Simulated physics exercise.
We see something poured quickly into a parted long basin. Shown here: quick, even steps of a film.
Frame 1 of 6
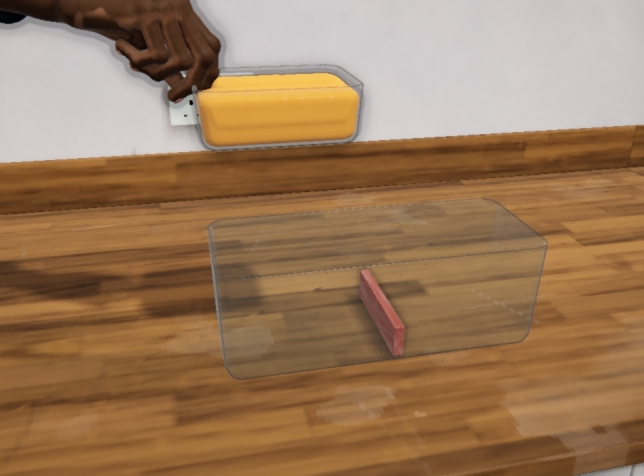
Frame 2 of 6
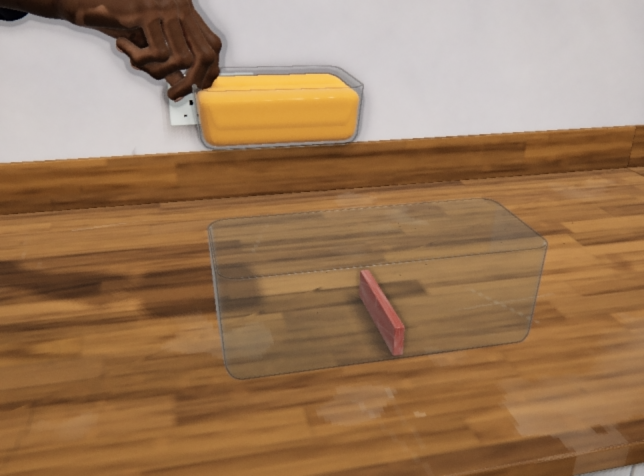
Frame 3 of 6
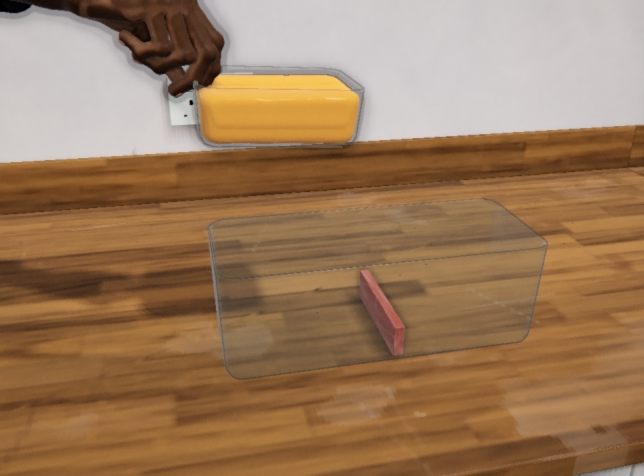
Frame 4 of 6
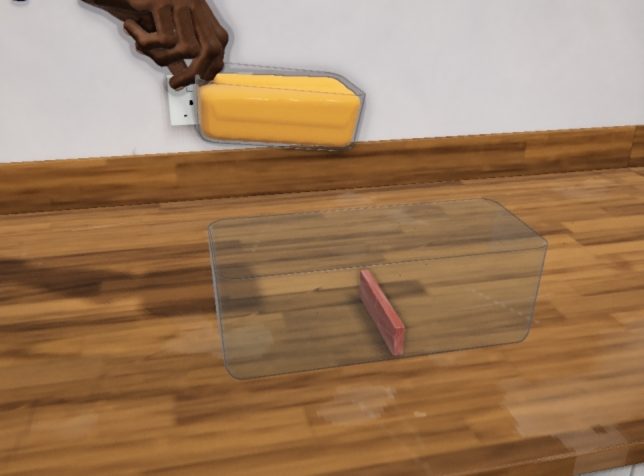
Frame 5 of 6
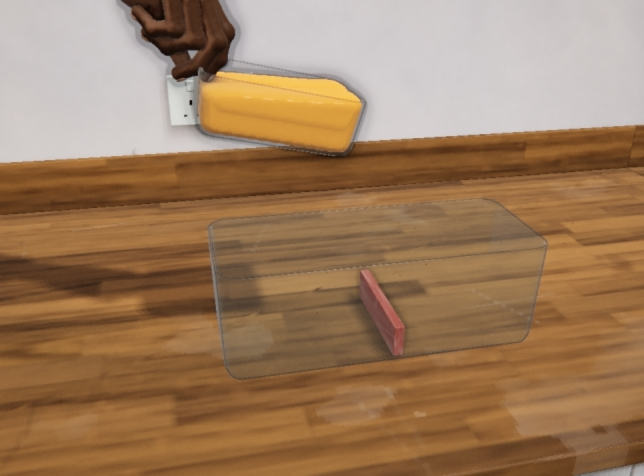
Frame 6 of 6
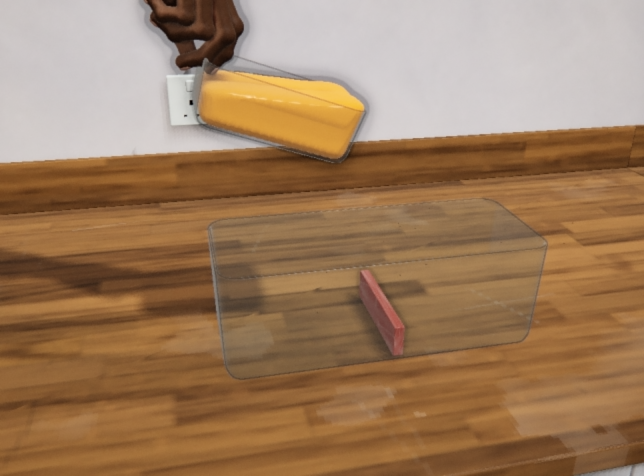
Dark hand slowly tilting a clear container of orange-yellow juice down to the right above a divided transparent basin on wood.
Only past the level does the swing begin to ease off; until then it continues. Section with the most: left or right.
Favours the right.
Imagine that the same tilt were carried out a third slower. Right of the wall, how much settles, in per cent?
Estimate: Around 65 %.
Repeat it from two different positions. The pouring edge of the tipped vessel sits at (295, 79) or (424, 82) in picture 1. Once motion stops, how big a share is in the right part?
Result, first then second: About 10 % and about 75 %.
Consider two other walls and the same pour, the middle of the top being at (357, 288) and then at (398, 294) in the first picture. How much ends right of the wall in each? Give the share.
First try close to 80 percent, second try close to 45 percent.
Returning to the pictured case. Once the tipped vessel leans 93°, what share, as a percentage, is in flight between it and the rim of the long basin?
55 %.
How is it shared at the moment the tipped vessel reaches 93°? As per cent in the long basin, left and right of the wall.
Near 0 in a hundred left, near 35 in a hundred right.
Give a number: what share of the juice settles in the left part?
30 % or thereabouts.
A moment on, the tilt is 93° and 9 per cent is still to pour, 1 is left of the wall and 36 right of it.
Next, the tilt is 121° and 0 per cent is still to pour, 27 is left of the wall and 64 right of it.
Then the tilt is 121° and 0 per cent is still to pour, 29 is left of the wall and 64 right of it.
Later the tilt is 121° and 0 per cent is still to pour, 30 is left of the wall and 63 right of it.
At rest 30 per cent lies left of the wall, 62 right of it and 7 outside.
